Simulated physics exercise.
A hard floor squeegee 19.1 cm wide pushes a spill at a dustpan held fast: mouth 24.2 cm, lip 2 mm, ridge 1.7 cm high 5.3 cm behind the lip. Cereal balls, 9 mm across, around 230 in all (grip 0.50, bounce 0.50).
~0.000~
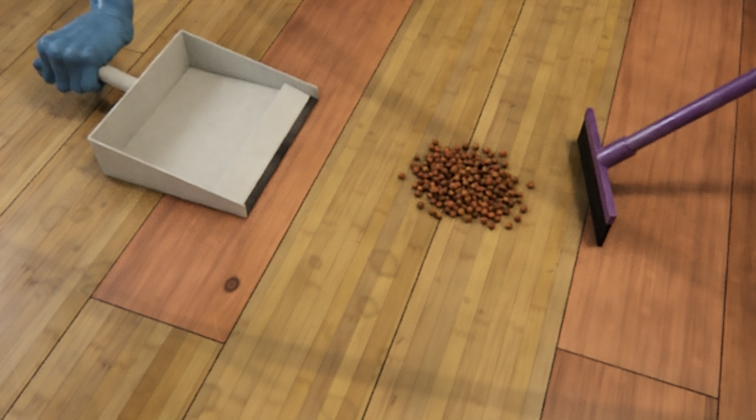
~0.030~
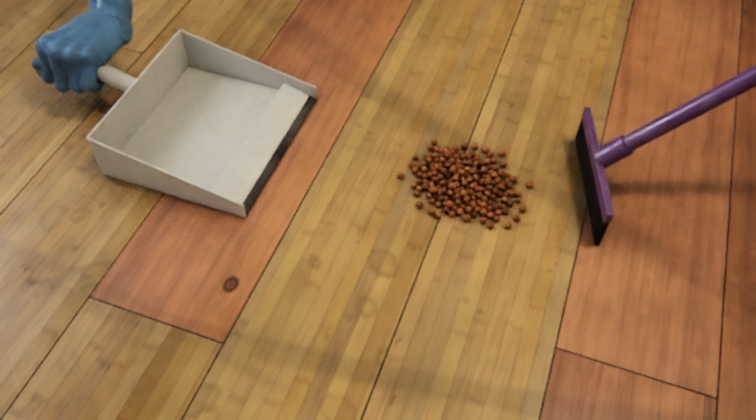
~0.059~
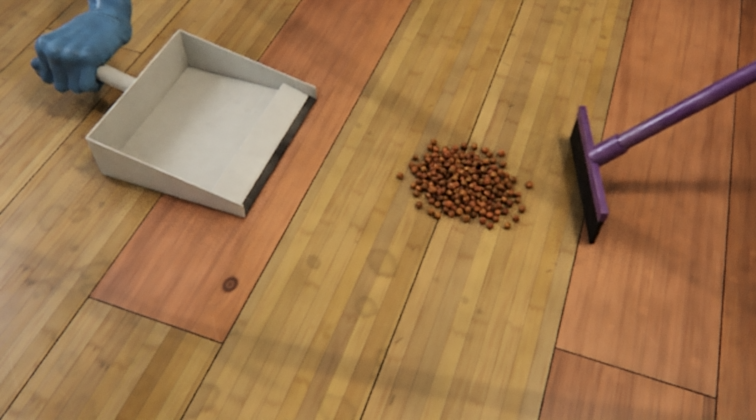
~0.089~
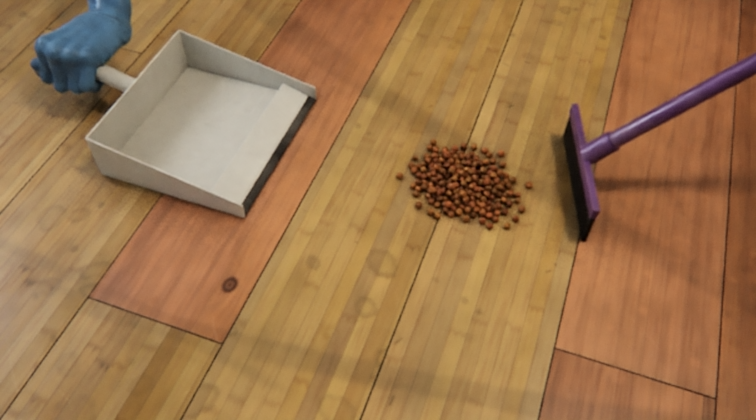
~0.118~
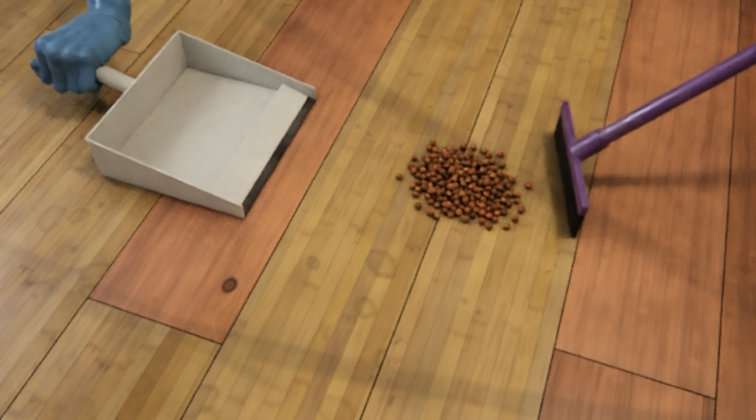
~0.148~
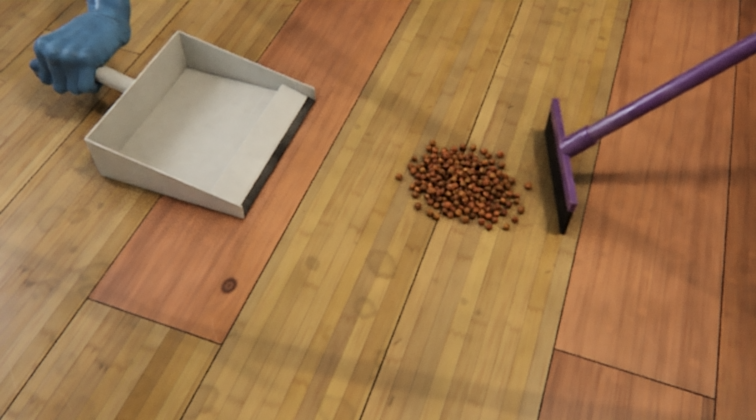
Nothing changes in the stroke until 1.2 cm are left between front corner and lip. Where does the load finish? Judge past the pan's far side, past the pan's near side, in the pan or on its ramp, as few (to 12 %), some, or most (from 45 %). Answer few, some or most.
Far side few, near side few, pan few.
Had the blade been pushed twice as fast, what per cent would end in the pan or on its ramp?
Then about 10 per cent.
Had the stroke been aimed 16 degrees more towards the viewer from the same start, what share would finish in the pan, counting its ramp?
In that case some 15 per cent.
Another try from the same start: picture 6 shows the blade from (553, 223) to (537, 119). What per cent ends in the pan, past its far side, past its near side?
Pan 25, far 5, near 25.
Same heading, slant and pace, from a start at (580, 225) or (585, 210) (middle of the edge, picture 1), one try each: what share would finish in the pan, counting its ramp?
Some 10 and 5 per cent.
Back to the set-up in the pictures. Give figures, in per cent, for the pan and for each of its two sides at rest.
Far side 5, near side 0, pan 0.
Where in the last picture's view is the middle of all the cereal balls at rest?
At about (355, 169).
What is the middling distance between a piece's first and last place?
Some 12 cm.
Then, at 0.49 s, middle of the blade 21 cm from the lip; 0 % over the lip, far side 0 %, near side 0 %.
After 0.72 s, middle of the blade 11 cm from the lip; 0 % over the lip, far side 5 %, near side 0 %.
Then, at 1.07 s, middle of the blade 4 cm from the lip; 0 % over the lip, far side 5 %, near side 0 %.
By 1.4 s all is still; far side 5 %, near side 0 %, pan 0 %, in front of the lip or behind the blade 95 %.
